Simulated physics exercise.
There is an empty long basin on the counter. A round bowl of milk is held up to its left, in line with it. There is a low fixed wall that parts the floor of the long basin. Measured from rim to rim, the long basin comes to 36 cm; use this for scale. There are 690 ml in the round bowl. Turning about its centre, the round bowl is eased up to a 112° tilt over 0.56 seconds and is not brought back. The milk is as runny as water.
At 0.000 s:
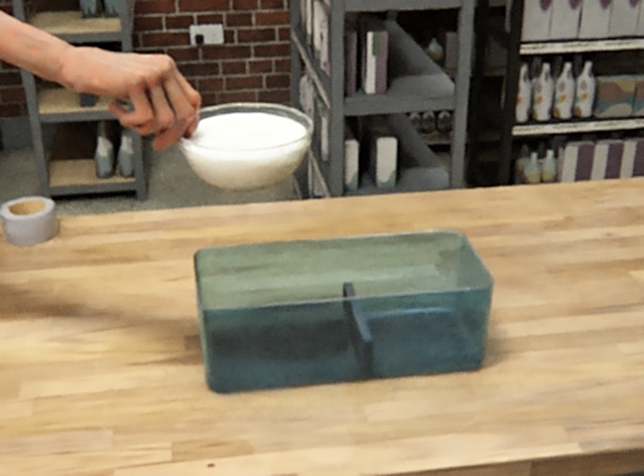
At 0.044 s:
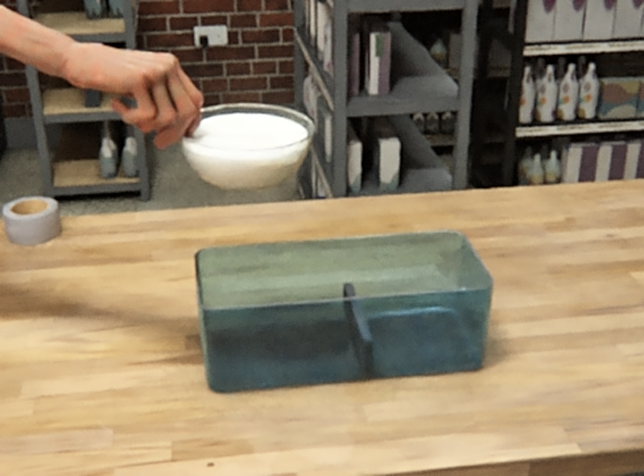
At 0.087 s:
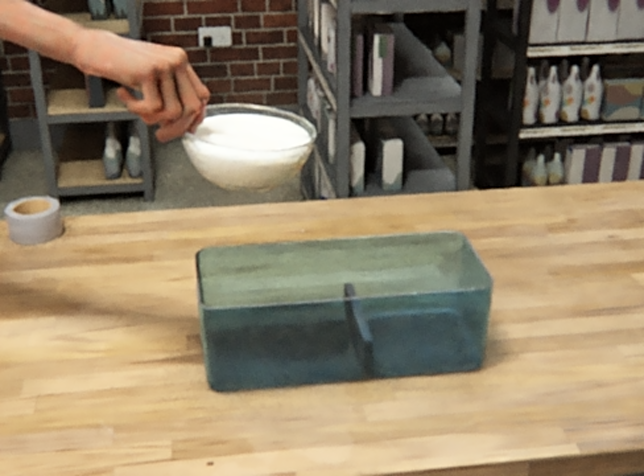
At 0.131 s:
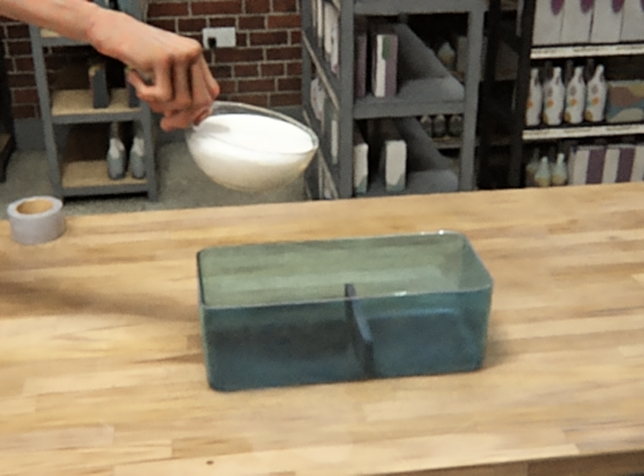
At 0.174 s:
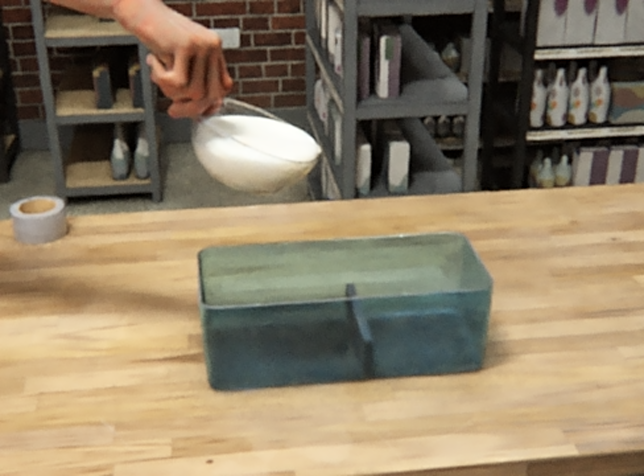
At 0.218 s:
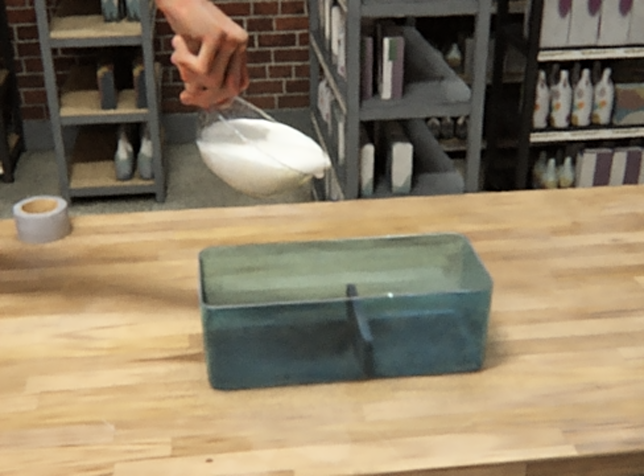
Over a wooden counter, a hand gradually tilts a bowl of milk rightward above a basin.
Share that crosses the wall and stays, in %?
39 %.
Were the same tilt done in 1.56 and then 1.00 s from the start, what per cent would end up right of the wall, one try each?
70 in a hundred, followed by 60 in a hundred.
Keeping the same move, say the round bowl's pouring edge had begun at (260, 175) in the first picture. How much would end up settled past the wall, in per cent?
10 %.
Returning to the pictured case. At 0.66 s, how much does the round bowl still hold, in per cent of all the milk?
Around 0 in a hundred is still there.
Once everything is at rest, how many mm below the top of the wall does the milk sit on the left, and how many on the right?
Left about 40 mm, while the right is about 40 mm.
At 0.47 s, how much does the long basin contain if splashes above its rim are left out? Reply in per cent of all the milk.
Roughly 60 percent.
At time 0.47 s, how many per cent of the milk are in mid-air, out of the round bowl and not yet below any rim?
Close to 38 in a hundred.
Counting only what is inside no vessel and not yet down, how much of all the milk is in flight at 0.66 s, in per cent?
About 6 per cent.
Then, 0.47 s in, the tilt is 105° and 3 per cent is still to pour, 25 is left of the wall and 35 right of it.
Then, 0.66 s in, the tilt is 112° and 0 per cent is still to pour, 55 is left of the wall and 40 right of it.
Then, 0.85 s in, the tilt is 112° and 0 per cent is still to pour, 55 is left of the wall and 39 right of it.
Then, 1.06 s in, the tilt is 112° and 0 per cent is still to pour, 56 is left of the wall and 39 right of it.
Finally, 56 per cent lies left of the wall, 39 right of it and 5 outside.
